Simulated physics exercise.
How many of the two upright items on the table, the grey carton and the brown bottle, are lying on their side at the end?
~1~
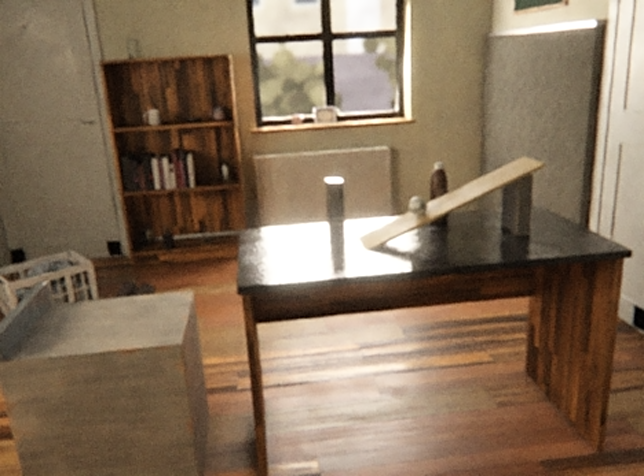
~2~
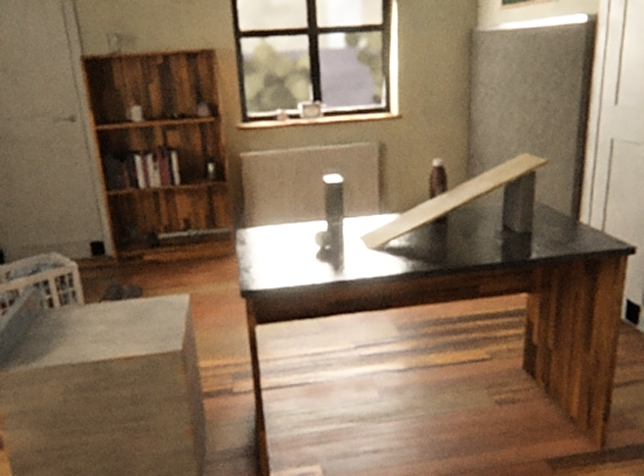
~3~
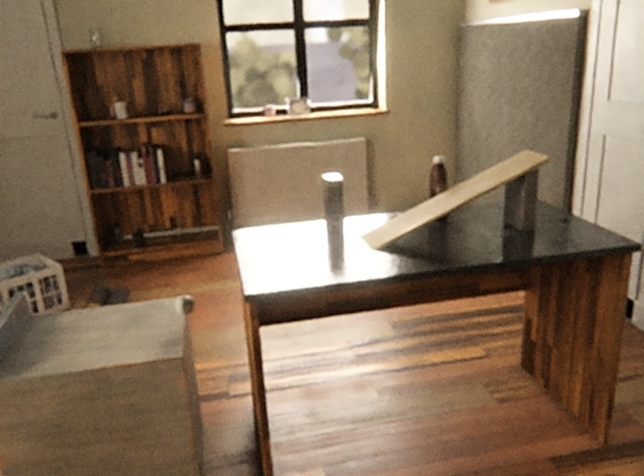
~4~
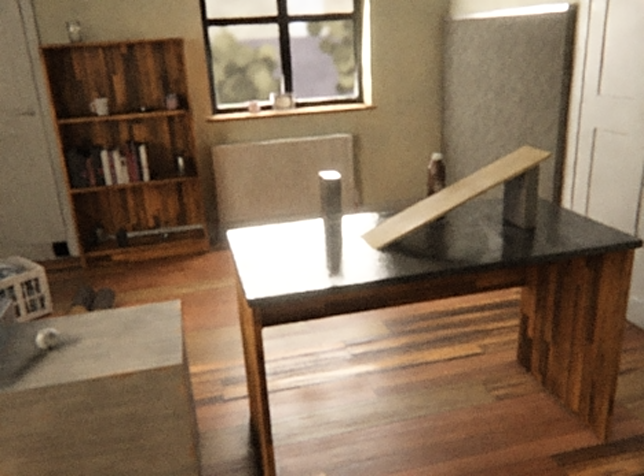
None of them are. The grey carton and the brown bottle are both still standing upright on the table.
In a wood-floored room, a white ball rolls down a ramp, leaves the table leftward and crosses the gap onto a lower cabinet.
